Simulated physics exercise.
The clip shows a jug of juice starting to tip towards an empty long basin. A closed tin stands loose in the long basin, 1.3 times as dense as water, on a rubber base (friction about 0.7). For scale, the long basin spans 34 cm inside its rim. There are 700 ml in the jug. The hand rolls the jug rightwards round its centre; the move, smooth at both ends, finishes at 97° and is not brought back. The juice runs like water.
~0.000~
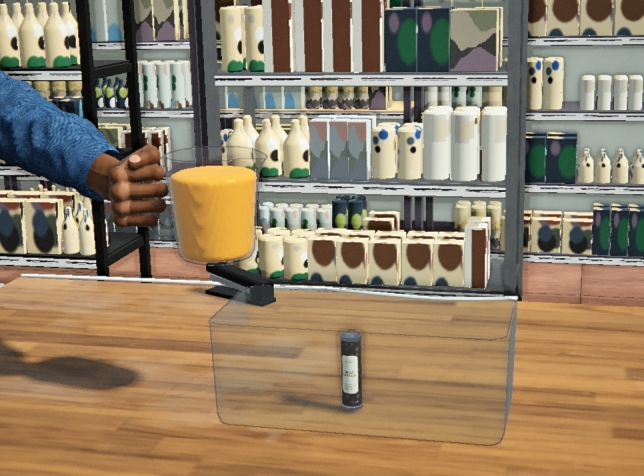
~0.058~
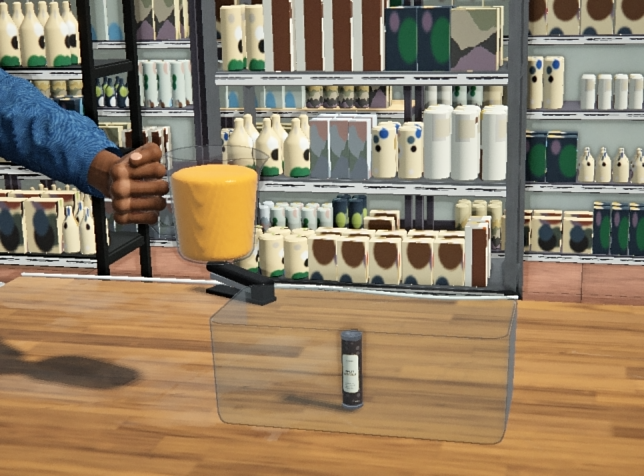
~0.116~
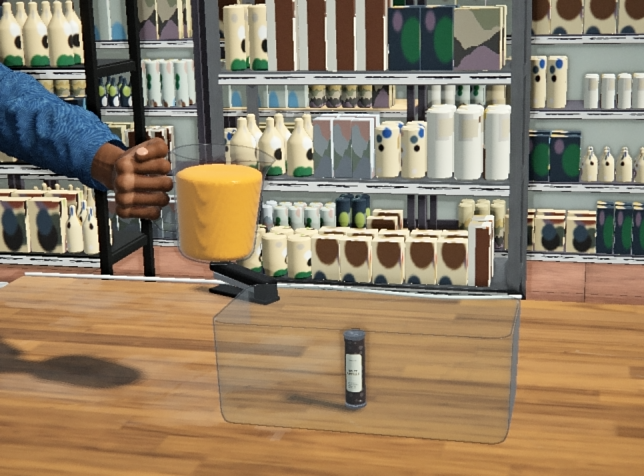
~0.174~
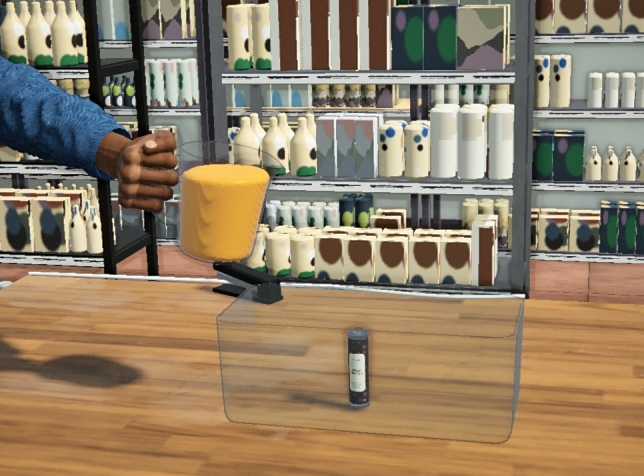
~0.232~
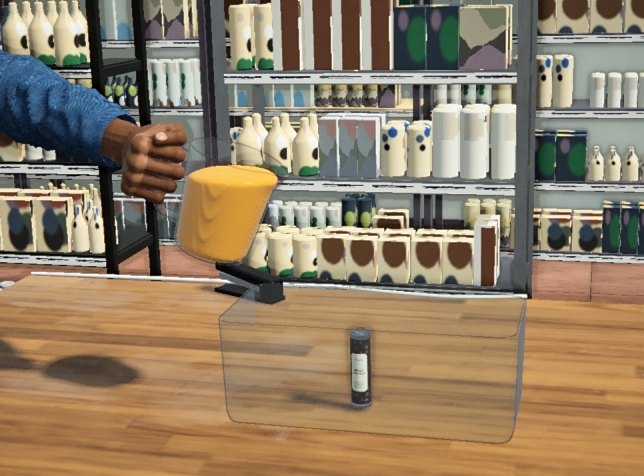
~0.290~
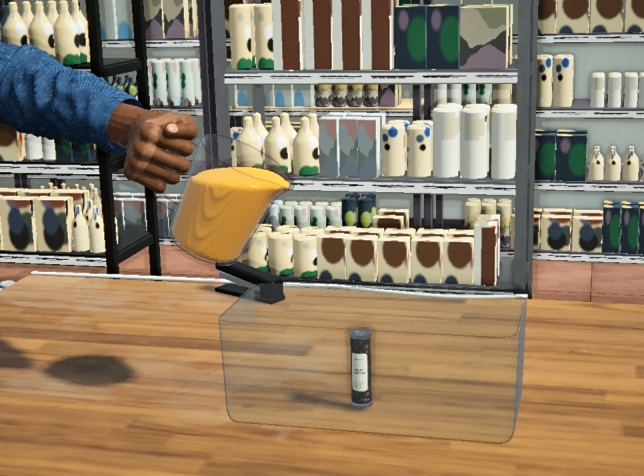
In a shop with stocked shelves, a hand in a blue sleeve holds a clear jug of orange juice upright above a wooden counter, where a dark tin stands inside a long transparent basin. The hand then rolls the jug steadily rightwards, and the juice shifts towards its right side while the tin stays still.
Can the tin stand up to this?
It goes over.
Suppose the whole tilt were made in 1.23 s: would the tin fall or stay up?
Then it falls.
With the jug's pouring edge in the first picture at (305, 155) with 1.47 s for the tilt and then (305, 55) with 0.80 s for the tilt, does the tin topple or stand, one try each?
First it stays up; then it keeps standing.
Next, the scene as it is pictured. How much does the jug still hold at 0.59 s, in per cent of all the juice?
Some 68 per cent.
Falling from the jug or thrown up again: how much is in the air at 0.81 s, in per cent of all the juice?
Near 16 in a hundred.
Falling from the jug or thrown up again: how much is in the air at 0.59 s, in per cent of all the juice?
Near 20 in a hundred.
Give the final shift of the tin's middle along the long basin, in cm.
About 10.0 cm.
By 0.59 s the tilt is 82° and 68 per cent is still to pour; the tin stands where it began.
By 0.81 s the tilt is 97° and 23 per cent is still to pour; the tin leans 58°.
By 1.05 s the tilt is 97° and 5 per cent is still to pour; the tin lies on its side.
By 1.30 s the tilt is 97° and 1 per cent is still to pour; the tin lies on its side.
At rest the tin lies on its side.
